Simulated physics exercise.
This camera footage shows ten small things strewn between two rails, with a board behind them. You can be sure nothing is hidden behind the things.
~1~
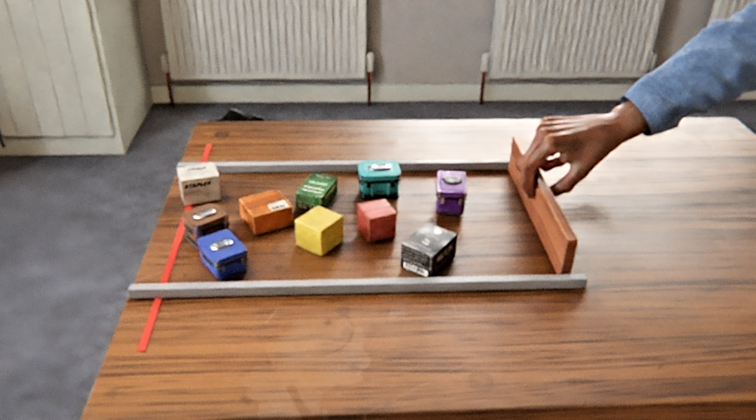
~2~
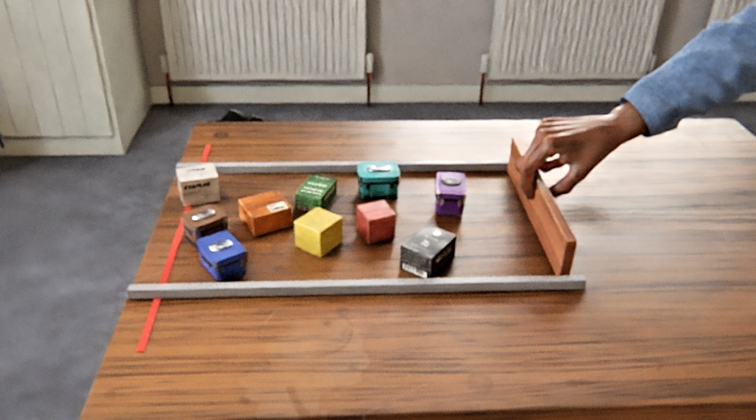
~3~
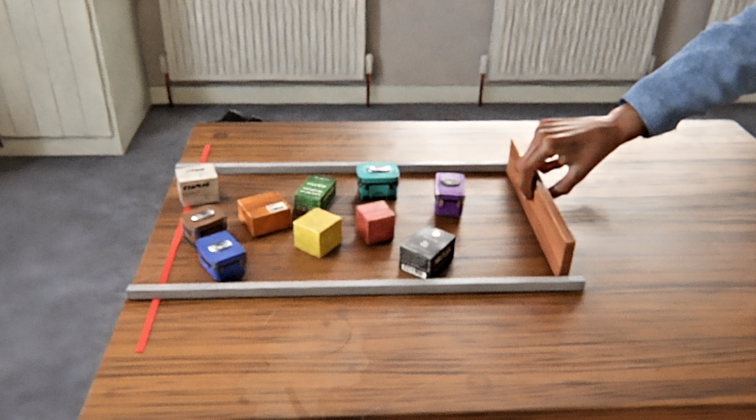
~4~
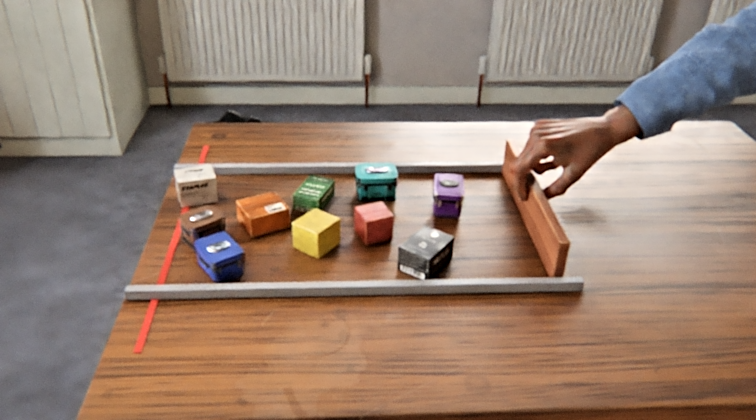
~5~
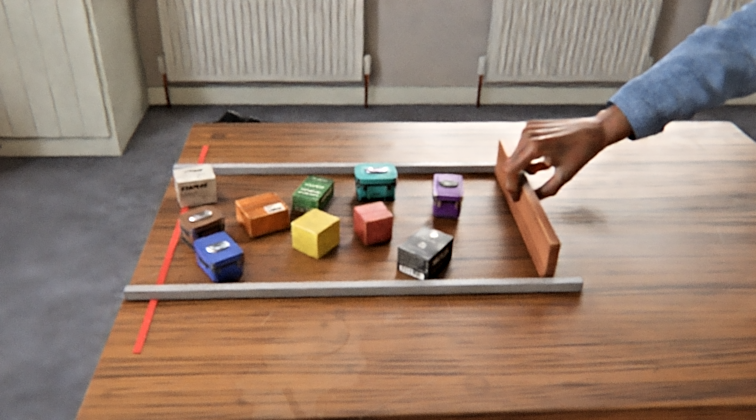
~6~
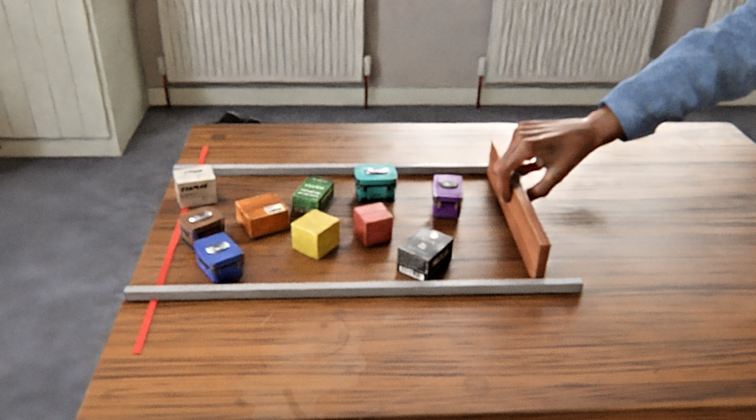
A hand in a blue sleeve slides a wooden board a short way left between two grey rails on a table, while the colourful small boxes and blocks scattered in front of it, near a red tape line, stay still.
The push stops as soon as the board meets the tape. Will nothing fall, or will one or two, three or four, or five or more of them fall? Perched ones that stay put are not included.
Five or more slip off.
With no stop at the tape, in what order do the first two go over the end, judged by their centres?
Order: White box, brown case.
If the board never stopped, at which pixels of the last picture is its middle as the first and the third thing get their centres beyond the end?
First around (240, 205), then around (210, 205).
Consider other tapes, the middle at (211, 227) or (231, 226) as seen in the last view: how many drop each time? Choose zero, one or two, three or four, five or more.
In order: One to two and just one or two.
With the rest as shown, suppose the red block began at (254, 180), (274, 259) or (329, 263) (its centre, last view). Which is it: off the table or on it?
Going through the places in order, it ends up falling, it ends up falling, and it ends up falling.
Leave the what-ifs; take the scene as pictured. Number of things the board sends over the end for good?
Exactly 6.
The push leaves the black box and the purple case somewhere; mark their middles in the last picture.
The one named first is at (139, 267), the next at (167, 200).
Soon after, none off yet; white box at rest near (196, 187); brown case at rest near (202, 228); blue case at rest near (219, 259).
Then, none off yet; white box at rest near (196, 187); brown case moving near (193, 232); blue case at rest near (216, 260).
At rest, the number that fall off is five or more; fallen, yellow block, green box, orange box, blue case, brown case and white box.
